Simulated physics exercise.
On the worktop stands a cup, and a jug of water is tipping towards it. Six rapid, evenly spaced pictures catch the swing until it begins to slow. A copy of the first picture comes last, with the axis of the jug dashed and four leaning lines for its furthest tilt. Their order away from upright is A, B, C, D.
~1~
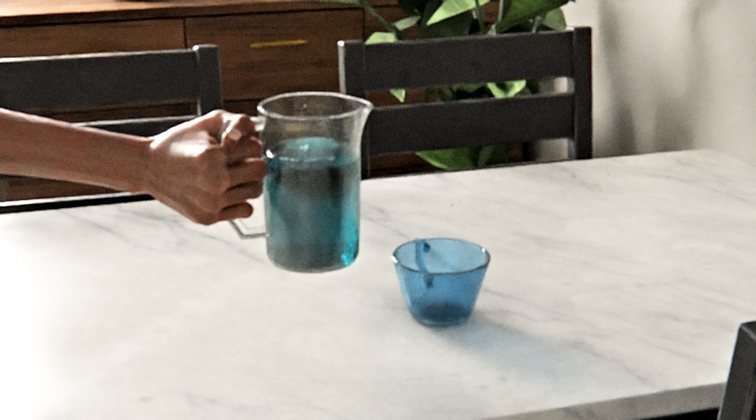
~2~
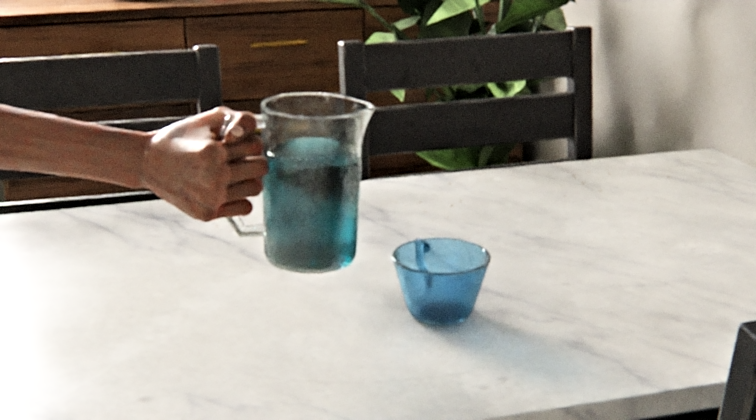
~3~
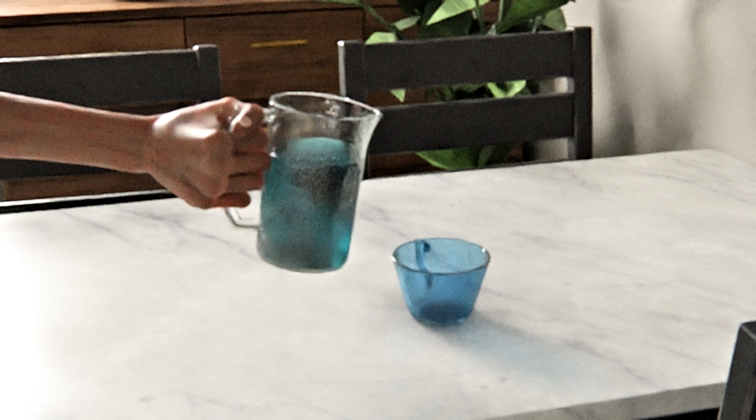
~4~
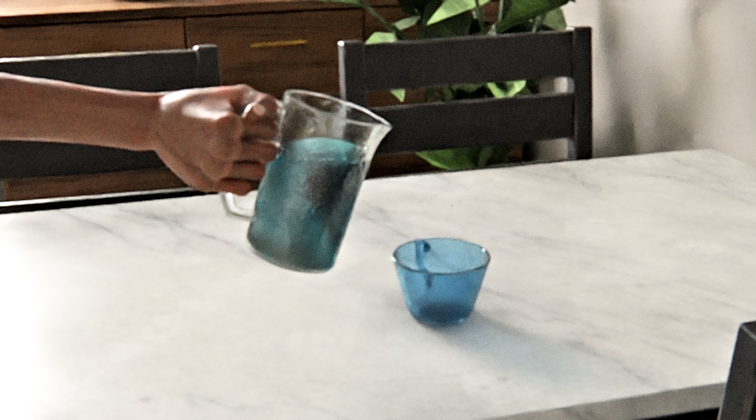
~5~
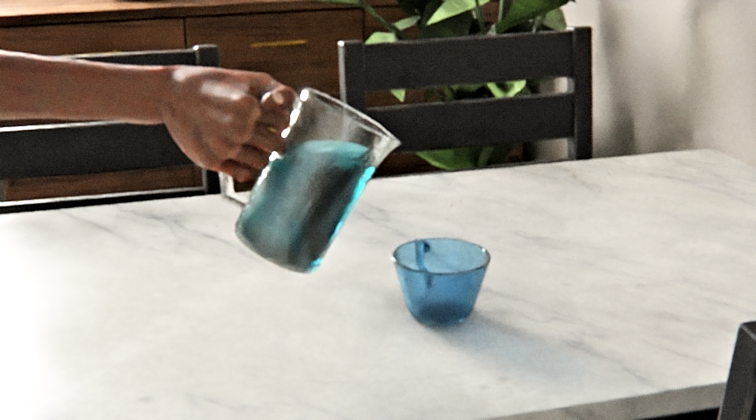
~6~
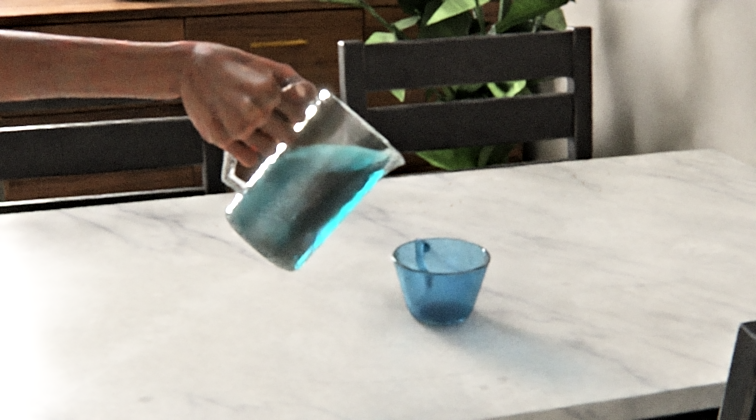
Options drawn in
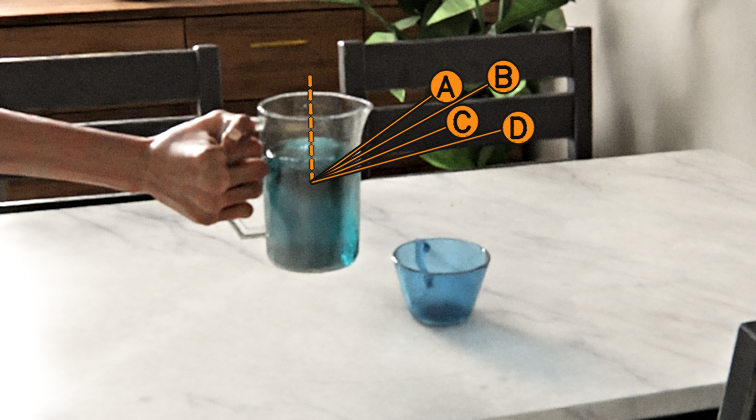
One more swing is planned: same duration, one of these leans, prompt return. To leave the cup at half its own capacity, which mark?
B is best.
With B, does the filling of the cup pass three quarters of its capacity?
No, less.
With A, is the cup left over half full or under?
Under half.
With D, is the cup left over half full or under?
Over.
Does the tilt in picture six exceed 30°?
Yes, it does.
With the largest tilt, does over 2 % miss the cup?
Yes, it does.
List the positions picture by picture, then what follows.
Upright, lip at (369, 104); rim of the cup round (441, 255); nothing has left yet, in the first frame.
Tipped about 2°, lip at (372, 106); nothing has left yet, in the second frame.
Tipped about 9°, lip at (380, 113); nothing has left yet, in the third frame.
Tipped about 18°, lip at (389, 124); nothing has left yet, in the fourth frame.
Tipped about 30°, lip at (398, 141); nothing has left yet, in the fifth frame.
Tipped about 43°, lip at (403, 160); nothing has left yet, in the sixth frame.
In orange, A at (432, 95); B at (488, 84); C at (446, 127); D at (501, 130).
For mark A, the cup ends with about 27 % of what it can hold.
For mark B, the cup ends with about 51 % of what it can hold.
For mark C, the cup ends with about 68 % of what it can hold; 10 % of the water is spilt.
For mark D, the cup ends with about 70 % of what it can hold; 25 % of the water is spilt.
